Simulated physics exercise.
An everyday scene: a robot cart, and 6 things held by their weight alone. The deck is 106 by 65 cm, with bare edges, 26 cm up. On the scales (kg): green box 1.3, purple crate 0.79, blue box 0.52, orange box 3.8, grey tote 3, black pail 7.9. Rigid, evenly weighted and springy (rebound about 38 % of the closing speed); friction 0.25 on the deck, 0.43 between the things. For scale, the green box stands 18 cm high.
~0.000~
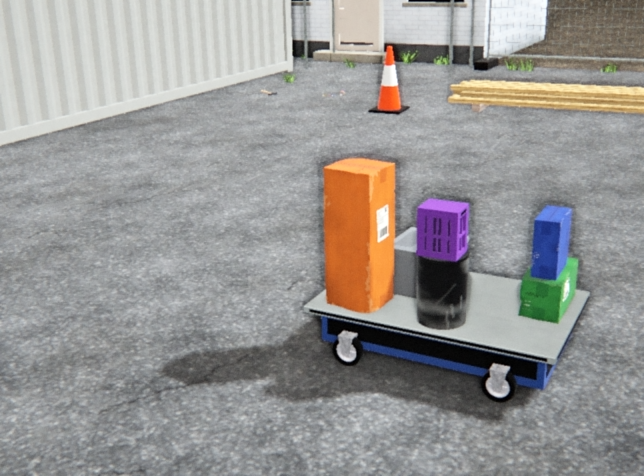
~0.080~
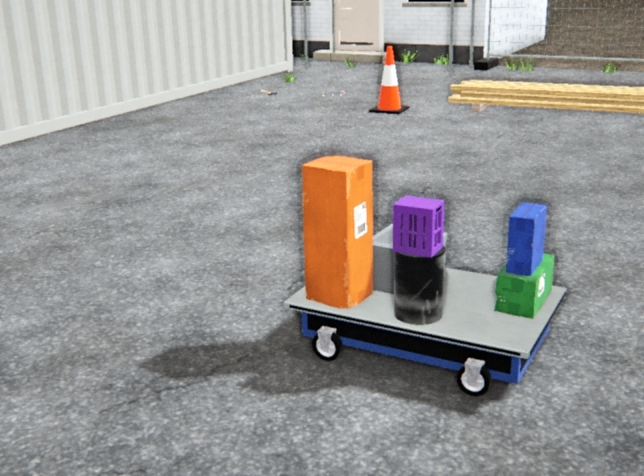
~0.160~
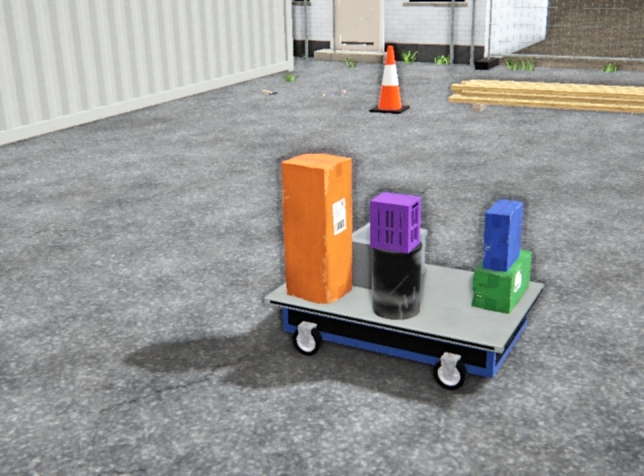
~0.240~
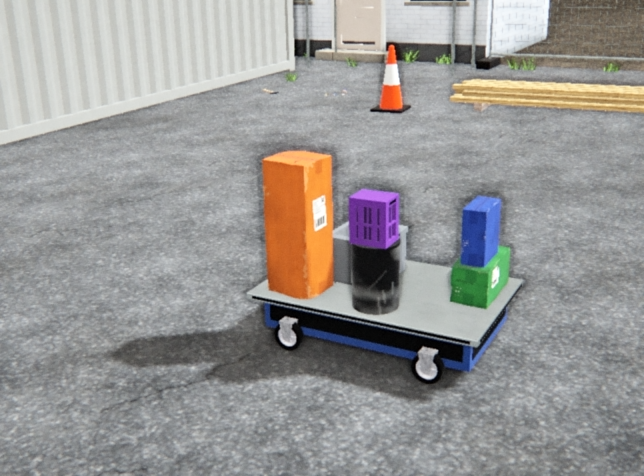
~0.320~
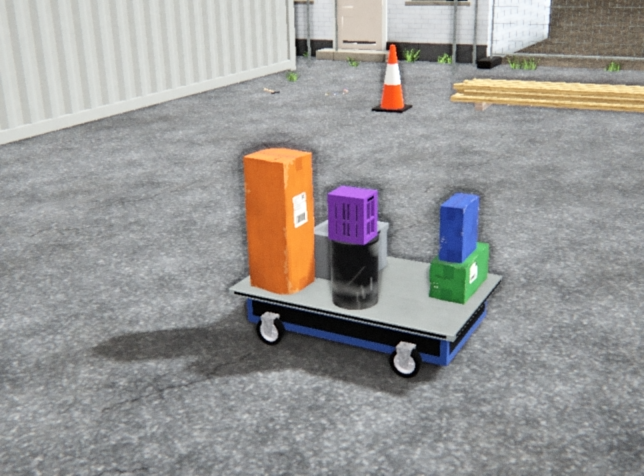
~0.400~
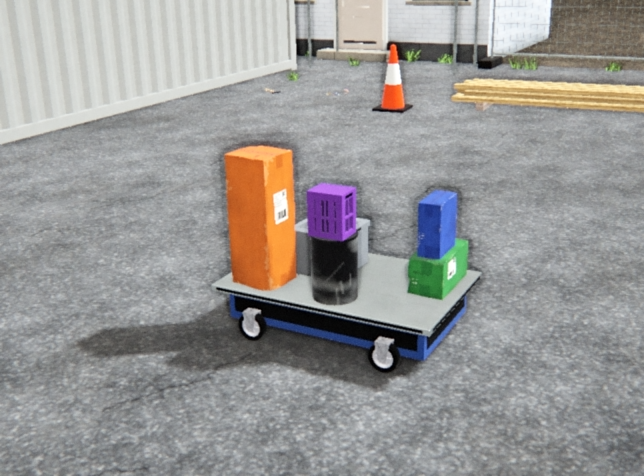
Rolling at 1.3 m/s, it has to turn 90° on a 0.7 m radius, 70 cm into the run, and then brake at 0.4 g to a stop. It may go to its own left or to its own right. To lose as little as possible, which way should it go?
Less is lost turning left.
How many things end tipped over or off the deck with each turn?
Turning left 2, turning right 4.
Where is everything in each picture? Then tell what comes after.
The first picture shows cart 0 cm along; green box (549, 287); purple crate (442, 230).
The second picture shows cart 10 cm along; black pail (419, 282).
The third picture shows cart 21 cm along; blue box (503, 235); orange box (318, 228).
The fourth picture shows cart 31 cm along; black pail (376, 273).
The fifth picture shows cart 42 cm along; blue box (459, 228); orange box (280, 221).
The sixth picture shows cart 52 cm along; green box (438, 267); purple crate (332, 212).
Turning left. By 1.00 s, cart 130 cm along, turned 37°; purple crate 10 cm from its spot near (183, 207); orange box 33 cm from its spot; grey tote 23 cm from its spot.
By 1.40 s, cart 182 cm along, turned 79°; orange box and grey tote now off the deck; purple crate 20 cm from its spot near (86, 236); green box 8 cm from its spot near (146, 264).
By 1.80 s, cart 227 cm along, turned 90°; purple crate 22 cm from its spot; green box 15 cm from its spot near (42, 302); black pail 21 cm from its spot.
When it is over (2.5 s), off the deck, orange box and grey tote; not toppled but over 10 cm from the start, green box, purple crate, blue box and black pail.
Turning right instead, purple crate, orange box, grey tote and black pail tipped over or off the deck, 4 of 6 in all.
